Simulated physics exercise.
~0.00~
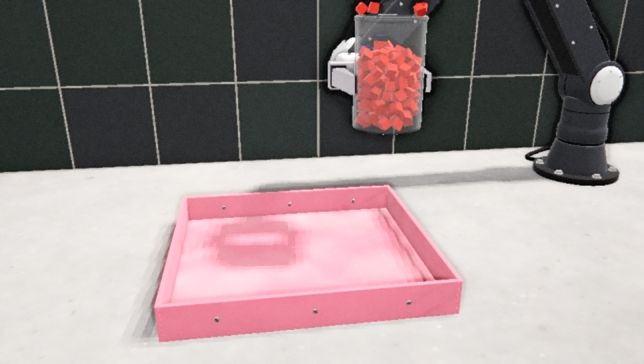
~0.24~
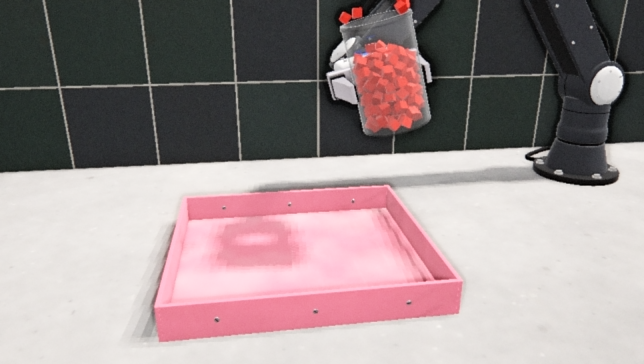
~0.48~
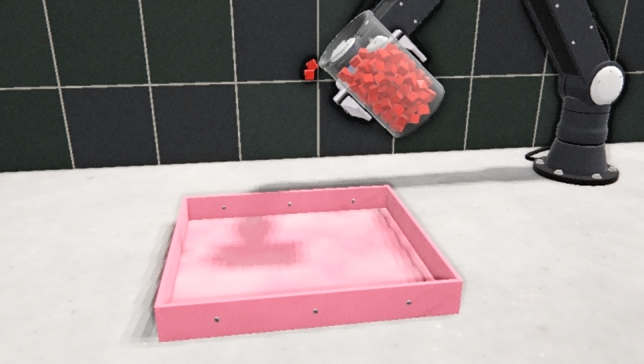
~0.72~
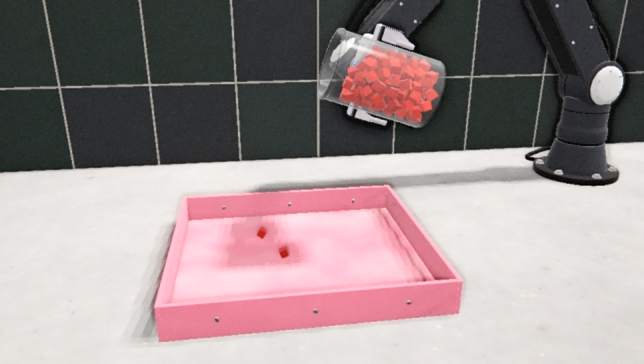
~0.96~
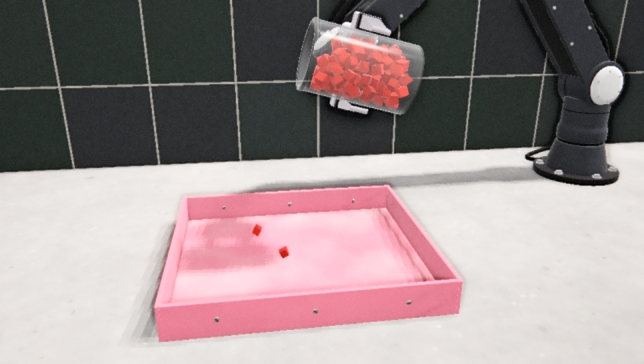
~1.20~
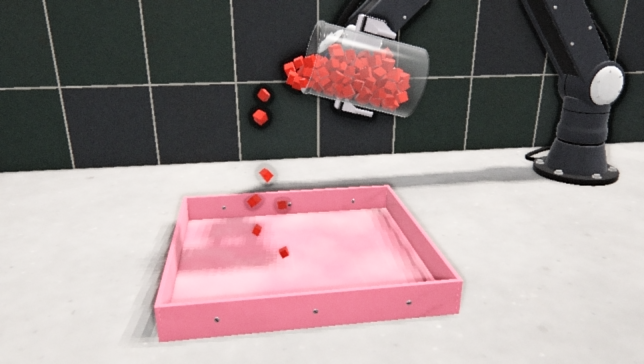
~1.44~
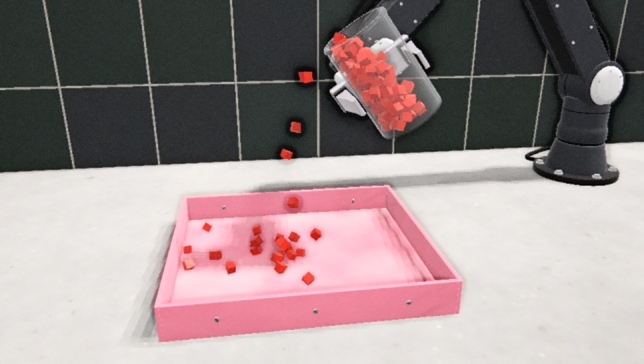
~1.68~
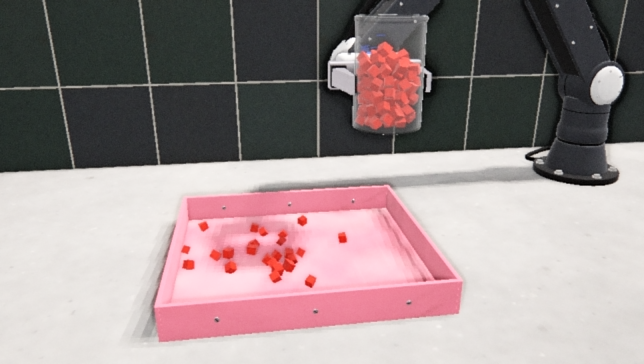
The footage shows a robot gripper tilting a clear beaker heaped with red dice onto its side above a pink tray, spilling some pieces into it, then turning the beaker upright again, with most of the dice still inside and a small share scattered across the tray.
